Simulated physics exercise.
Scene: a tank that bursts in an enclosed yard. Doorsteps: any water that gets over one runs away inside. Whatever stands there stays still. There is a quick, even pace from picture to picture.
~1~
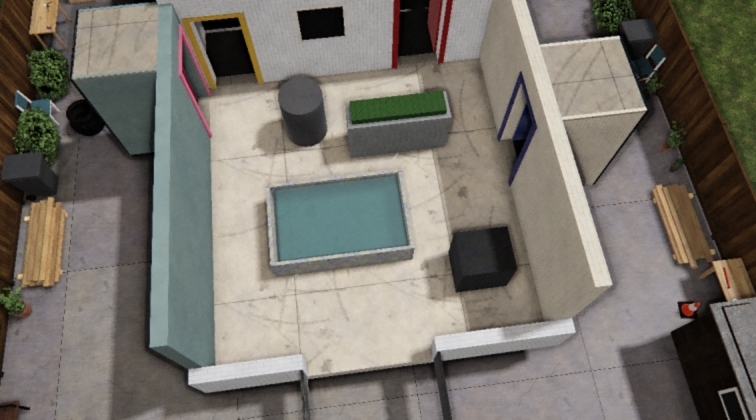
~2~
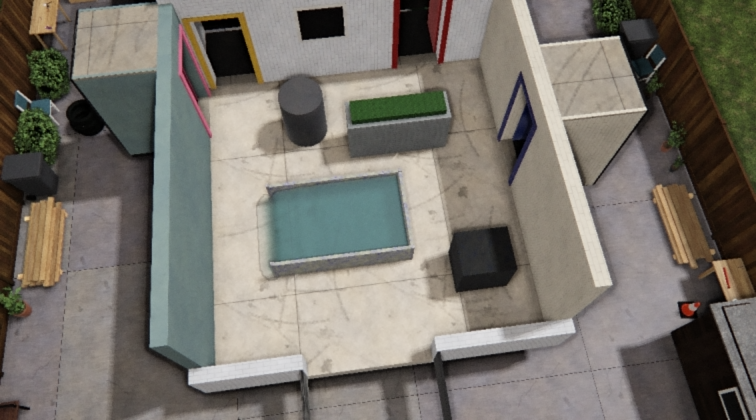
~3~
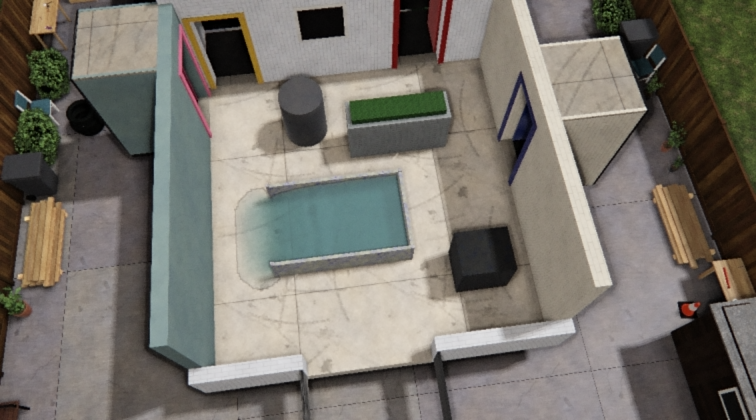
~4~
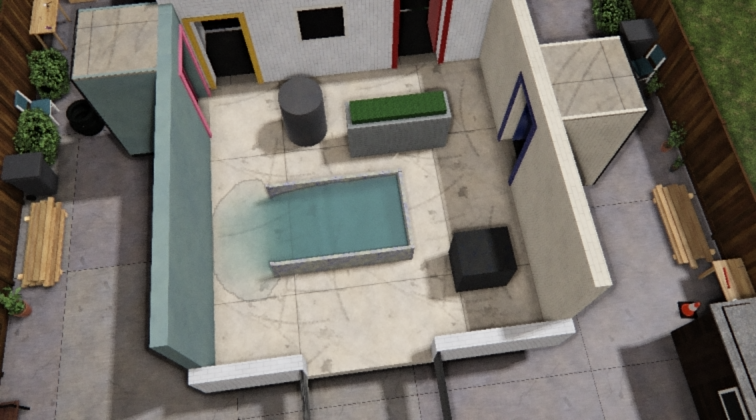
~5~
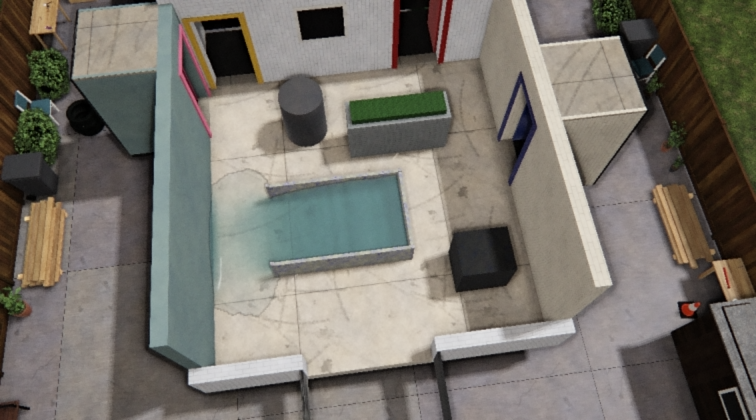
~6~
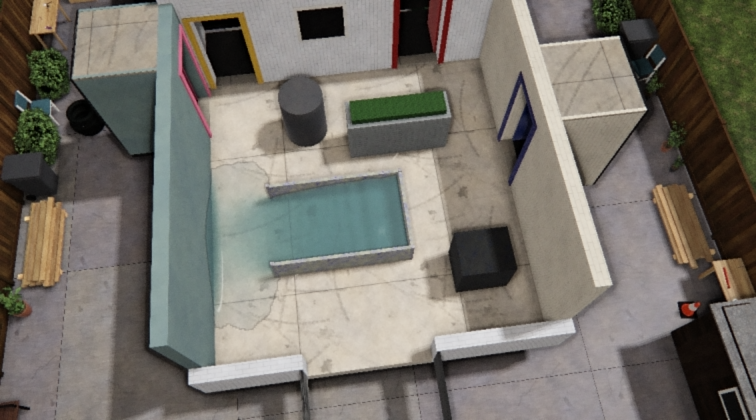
A rectangular tank in a walled yard opens at its left end and water spreads leftward.
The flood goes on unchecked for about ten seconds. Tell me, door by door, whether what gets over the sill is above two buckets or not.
In order: The red door will pass two buckets at most, the pink door will pass more than two buckets, the blue door will pass two buckets at most, the yellow door will pass more than two buckets.
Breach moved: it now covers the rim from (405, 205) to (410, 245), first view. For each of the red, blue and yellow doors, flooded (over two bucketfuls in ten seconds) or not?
I'd say the red door overshoots the mark, the blue door stops short and the yellow door stops short.
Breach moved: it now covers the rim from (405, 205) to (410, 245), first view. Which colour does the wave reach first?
The door marked blue.
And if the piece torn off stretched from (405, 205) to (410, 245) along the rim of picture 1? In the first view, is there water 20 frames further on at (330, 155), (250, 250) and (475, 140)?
Taking the points in order: Unwetted, unwetted and swamped.
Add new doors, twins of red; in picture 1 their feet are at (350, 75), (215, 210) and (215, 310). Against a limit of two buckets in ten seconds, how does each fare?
In order, the new doors go: Undershoots, overshoots, overshoots.
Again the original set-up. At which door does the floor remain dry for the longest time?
That would be the blue-painted one.
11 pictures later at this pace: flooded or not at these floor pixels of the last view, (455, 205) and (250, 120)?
So I'd put them as unwetted and swamped.
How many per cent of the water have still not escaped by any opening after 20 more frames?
I reckon around 92 in a hundred.
A moment on, water covers 15 % of the floor; the red door not reached, the pink door not reached, the blue door not reached, the yellow door not reached.
Next, water covers 30 % of the floor; the red door not reached, the pink door wet at the sill, nothing in, the blue door not reached, the yellow door under two buckets in.
Then, water covers 50 % of the floor; the red door not reached, the pink door under two buckets in, the blue door not reached, the yellow door far over two buckets in.
Later, water covers 80 % of the floor; the red door wet at the sill, nothing in, the pink door under two buckets in, the blue door not reached, the yellow door far over two buckets in.
In the end, water covers 95 % of the floor; the red door wet at the sill, nothing in, the pink door over two buckets in, the blue door wet at the sill, nothing in, the yellow door far over two buckets in.
